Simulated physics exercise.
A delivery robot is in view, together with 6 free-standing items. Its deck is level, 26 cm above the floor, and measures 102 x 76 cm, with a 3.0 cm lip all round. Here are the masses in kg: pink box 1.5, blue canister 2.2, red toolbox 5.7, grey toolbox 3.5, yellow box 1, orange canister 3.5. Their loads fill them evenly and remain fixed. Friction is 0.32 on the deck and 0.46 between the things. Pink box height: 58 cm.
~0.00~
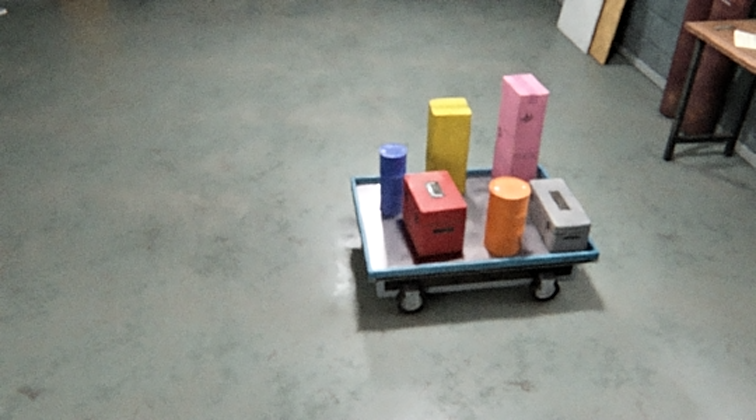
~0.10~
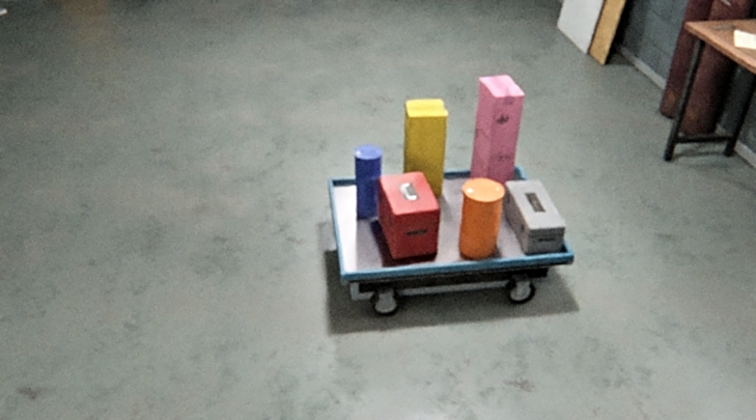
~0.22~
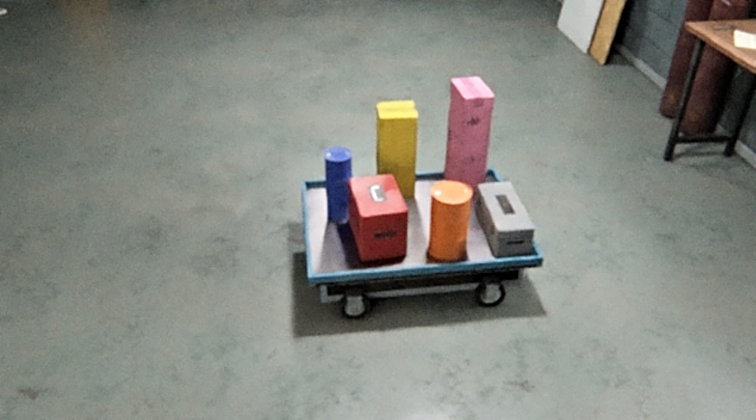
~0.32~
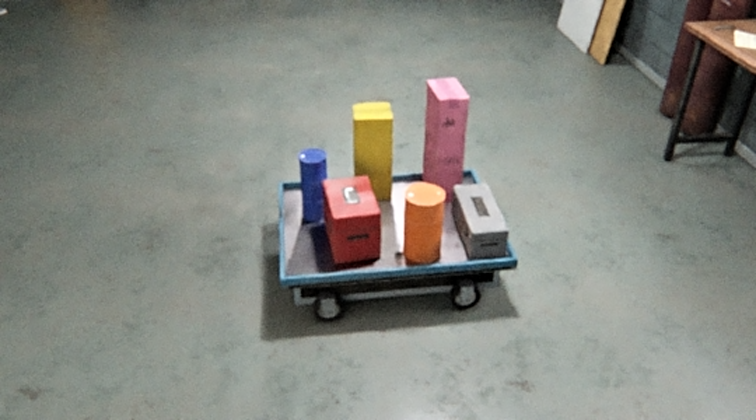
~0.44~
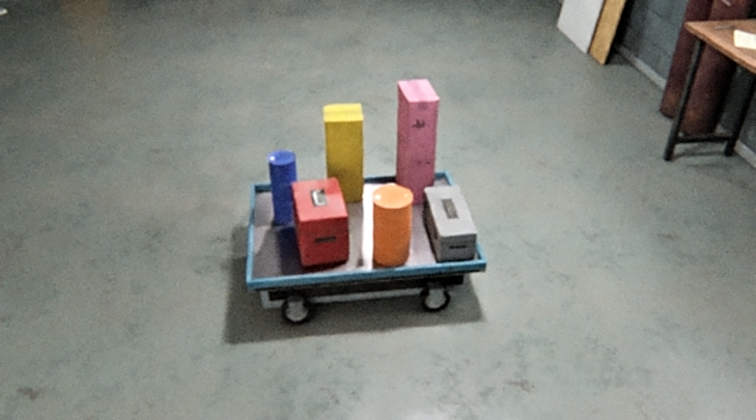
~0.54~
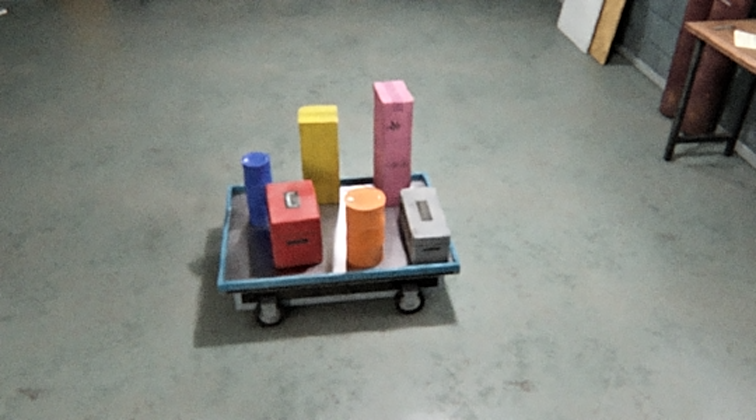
A flat blue-edged cart carrying two toolboxes, two canisters, and tall yellow and pink boxes rolling left across a grey floor.
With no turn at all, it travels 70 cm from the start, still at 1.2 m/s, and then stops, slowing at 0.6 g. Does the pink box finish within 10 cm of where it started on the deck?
No.
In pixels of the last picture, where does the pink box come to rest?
Around pixel (285, 173).
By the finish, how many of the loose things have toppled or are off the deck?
It comes to 2.
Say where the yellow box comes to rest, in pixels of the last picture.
It ends up near (193, 184).
After 0.84 s, 82 cm covered, stopped; pink box 14° off upright near (340, 148); yellow box moved 8 cm; red toolbox moved 8 cm.
After 0.94 s, 82 cm covered, stopped; pink box 25° off upright near (328, 150); yellow box moved 11 cm; blue canister moved 10 cm.
After 1.94 s, 82 cm covered, stopped; pink box 64° off upright near (293, 169); yellow box 58° off upright; red toolbox moved 11 cm.
In the end (2.5 s), toppled on the deck, pink box and yellow box; not toppled but over 10 cm from the start, red toolbox, grey toolbox and orange canister; the last one under 10 cm from the start. In the last view, pink box near (285, 173).
